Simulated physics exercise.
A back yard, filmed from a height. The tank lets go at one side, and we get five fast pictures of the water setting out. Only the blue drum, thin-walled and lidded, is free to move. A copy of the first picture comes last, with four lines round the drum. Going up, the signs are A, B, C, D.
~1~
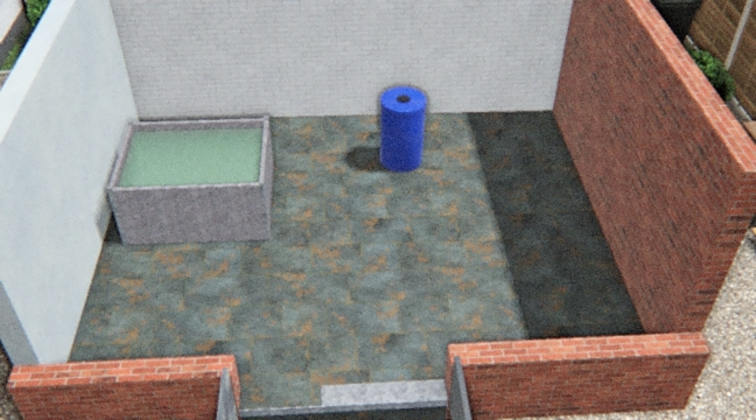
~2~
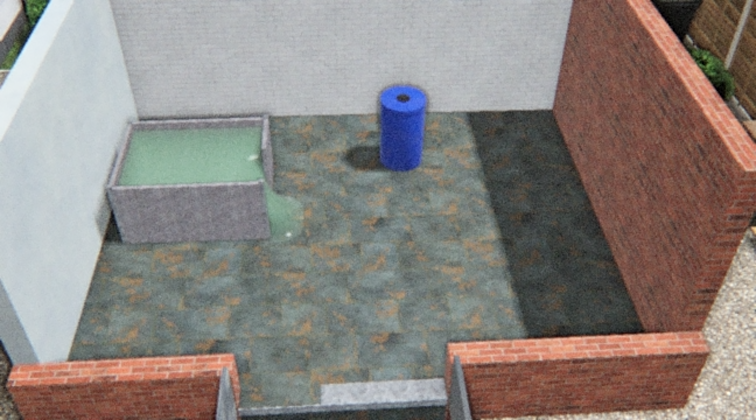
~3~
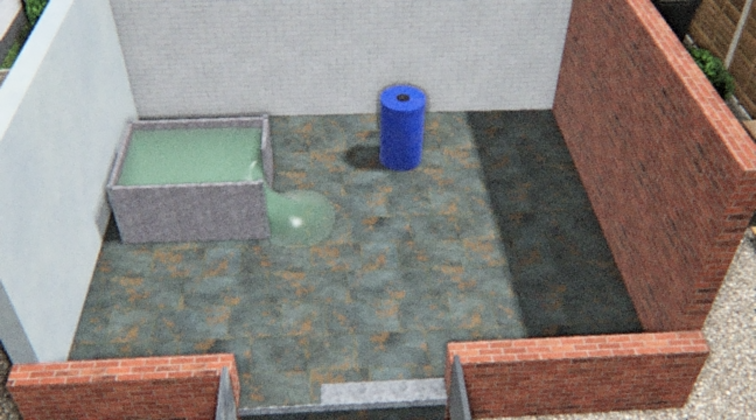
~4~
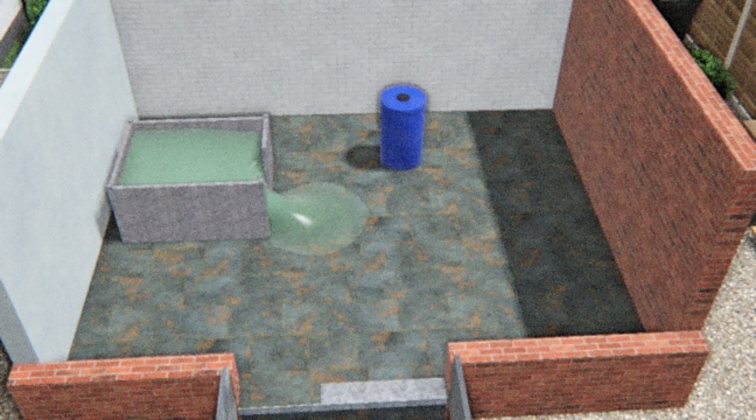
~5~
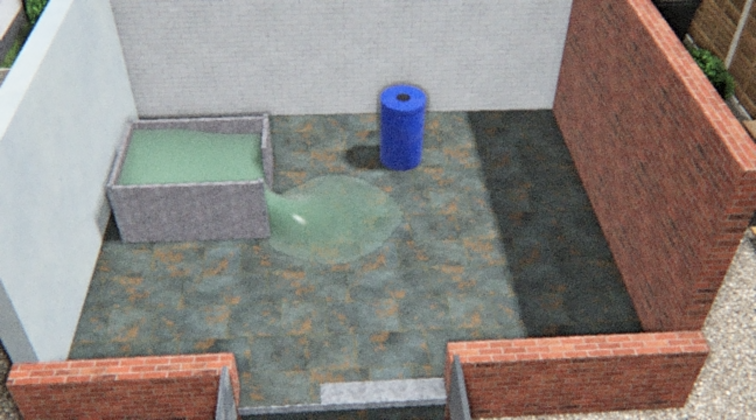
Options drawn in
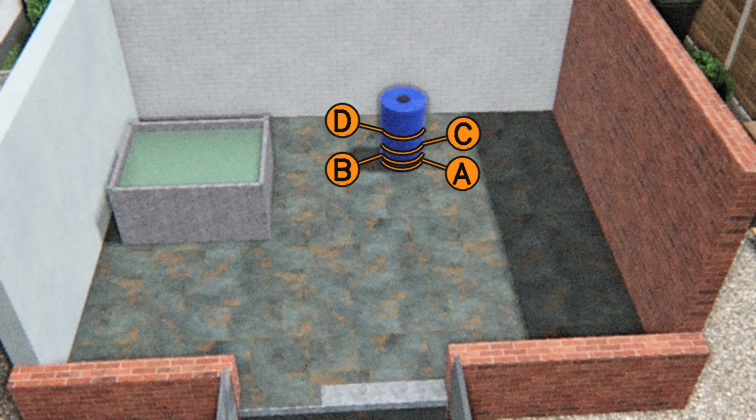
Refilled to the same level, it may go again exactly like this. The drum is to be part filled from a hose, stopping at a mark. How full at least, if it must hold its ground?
The answer is level B.
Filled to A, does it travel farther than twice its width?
No, it does not.
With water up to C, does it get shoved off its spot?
No, that is safe.
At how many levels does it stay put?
Three of them.
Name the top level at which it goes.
Level A.
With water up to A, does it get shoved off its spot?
Yes.
On the marked copy, A at (403, 169); B at (403, 163); C at (403, 153); D at (404, 138); from the bottom up A, B, C, D.
Choosing A, it is pushed about its own width away.
Choosing B, it does not move.
Choosing C, it does not move.
Choosing D, it does not move.
